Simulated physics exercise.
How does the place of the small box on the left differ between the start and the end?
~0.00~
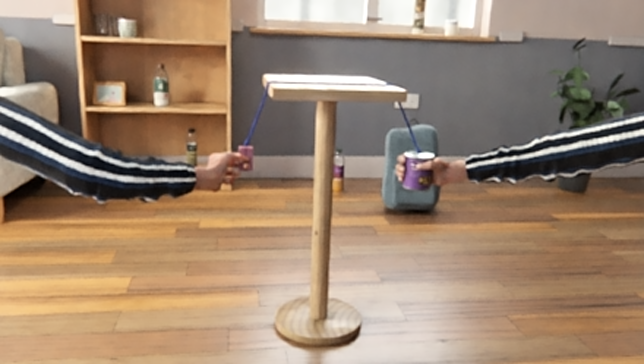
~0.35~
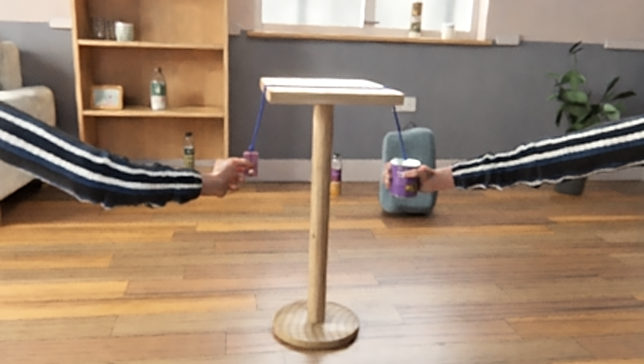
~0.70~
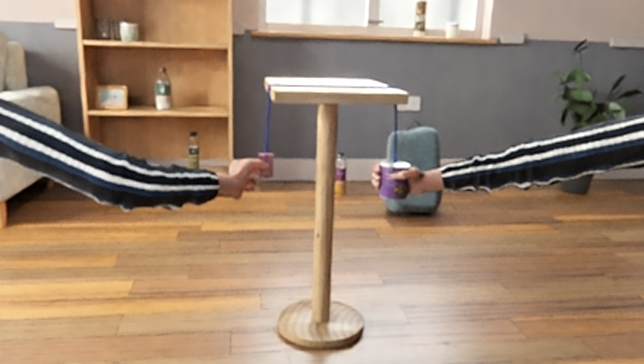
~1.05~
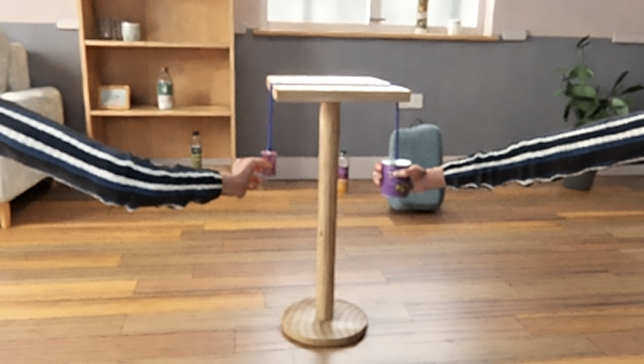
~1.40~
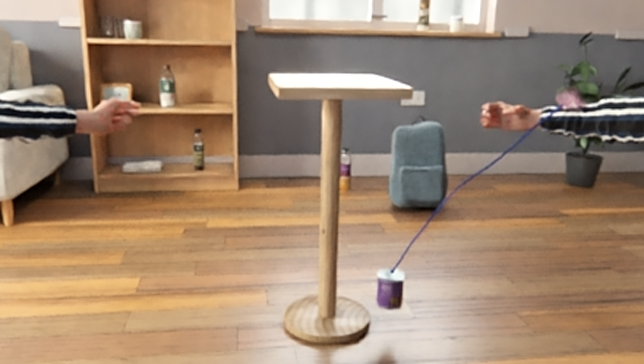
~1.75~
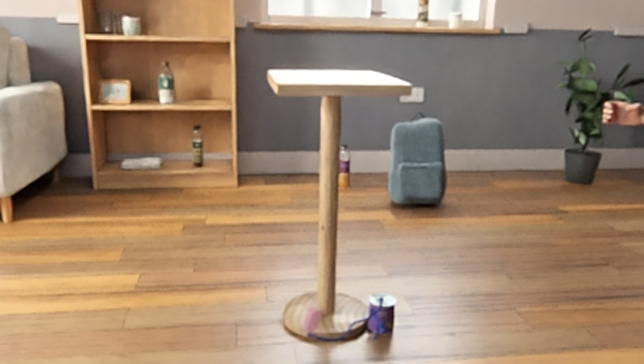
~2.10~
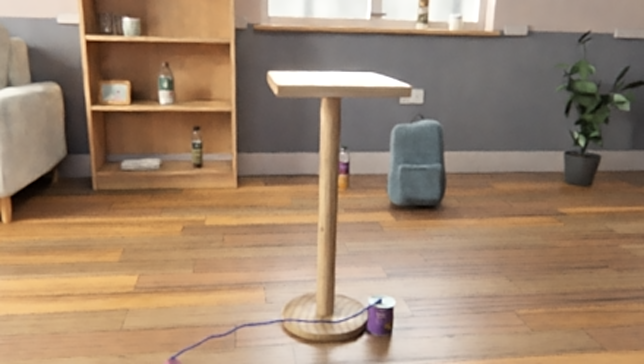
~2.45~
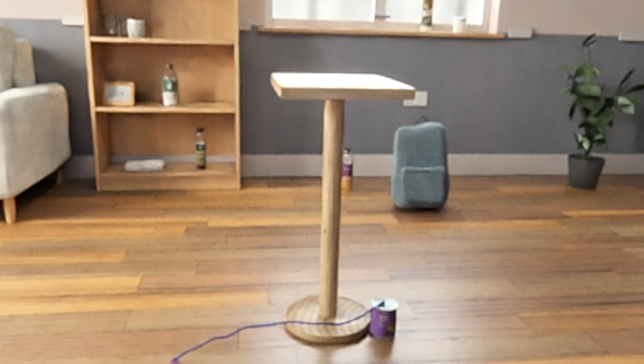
At the start the small box is held by a hand just below the left side of the stand's top. At the end it lies on the floor, in front of the stand and to its left, at the far end of the string from the tin.
In a room with a wooden floor, two hands steady a small box and a purple tin joined by a string over a wooden plant stand, then let go; the string slips off to the right, and both end up on the floor, the tin beside the base.
